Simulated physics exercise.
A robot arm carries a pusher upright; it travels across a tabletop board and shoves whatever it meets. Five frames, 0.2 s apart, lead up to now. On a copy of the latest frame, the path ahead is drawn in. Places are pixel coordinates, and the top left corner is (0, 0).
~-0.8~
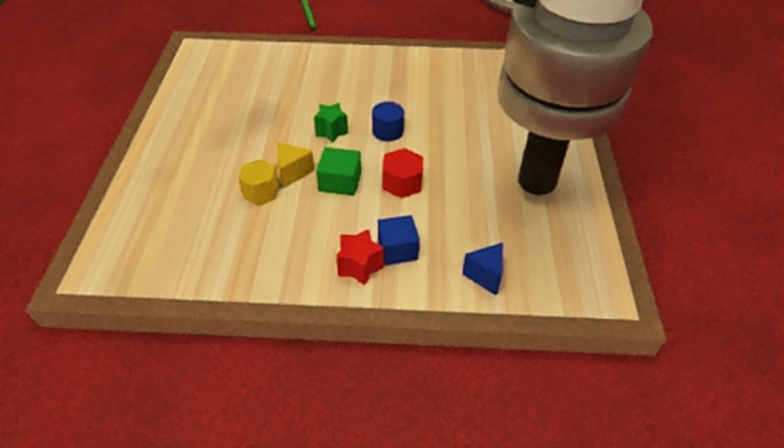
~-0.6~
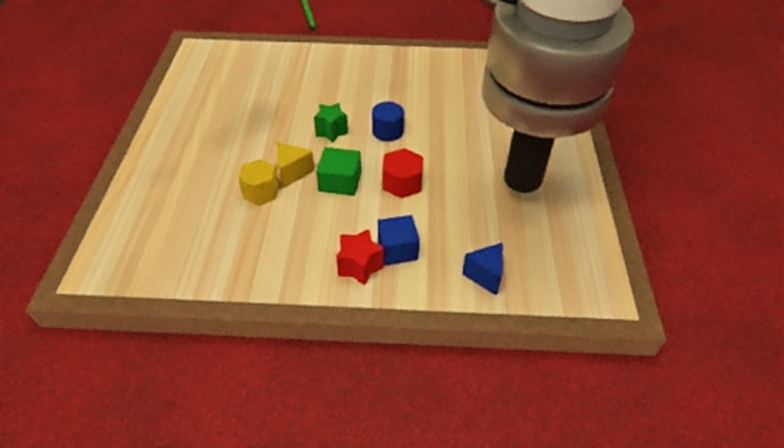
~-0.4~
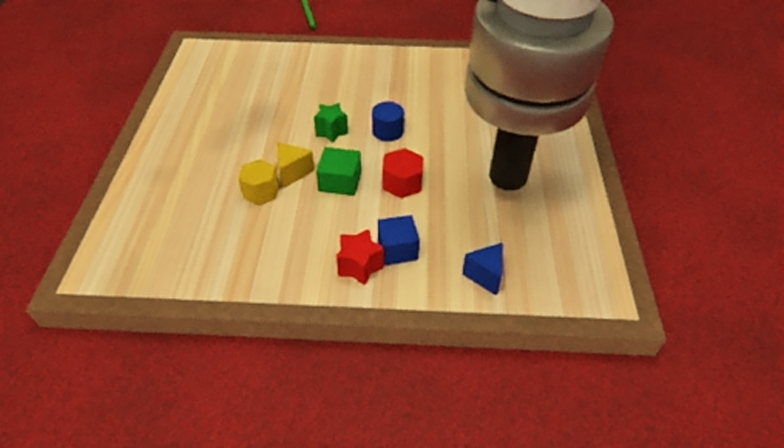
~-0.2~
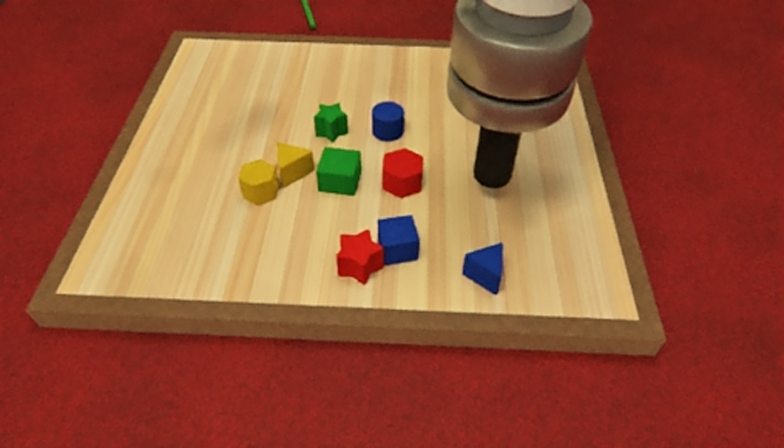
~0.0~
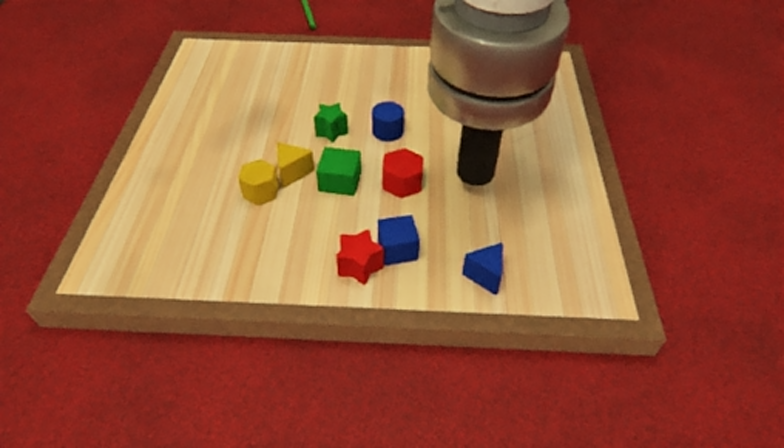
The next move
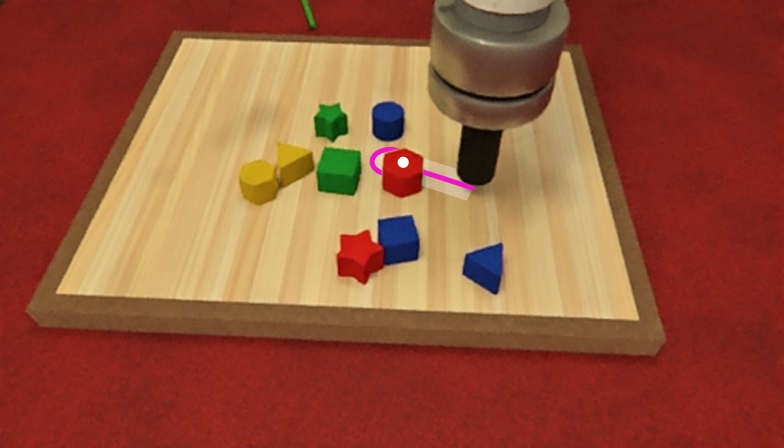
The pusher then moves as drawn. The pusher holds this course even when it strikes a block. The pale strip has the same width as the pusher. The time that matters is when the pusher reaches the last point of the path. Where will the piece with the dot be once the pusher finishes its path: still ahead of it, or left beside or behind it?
It lies beside or behind the pusher.
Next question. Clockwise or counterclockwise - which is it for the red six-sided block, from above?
Short answer: Counterclockwise.
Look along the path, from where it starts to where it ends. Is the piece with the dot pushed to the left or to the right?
Shifts left.
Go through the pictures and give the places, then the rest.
In the first picture, lower end of the pusher (537, 183), tops of blocks, green square (339, 160), blue circle (388, 111), red six-sided block (403, 162).
In the second picture, pusher (523, 181), blocks as before.
In the third picture, pusher (508, 179), blocks as before.
In the fourth picture, pusher (492, 176), blocks as before.
In the fifth picture, pusher (475, 174), green square (339, 160), blue circle (388, 111), red six-sided block (403, 162).
The drawn path runs in a line from (473, 188) to (390, 162); the dot is on the red six-sided block.
Halfway along, pusher (431, 160); red six-sided block (395, 163), turned 15° anticlockwise.
At the end, pusher (390, 147); green square (332, 161); blue circle not moved; red six-sided block (372, 165), turned 60° anticlockwise.
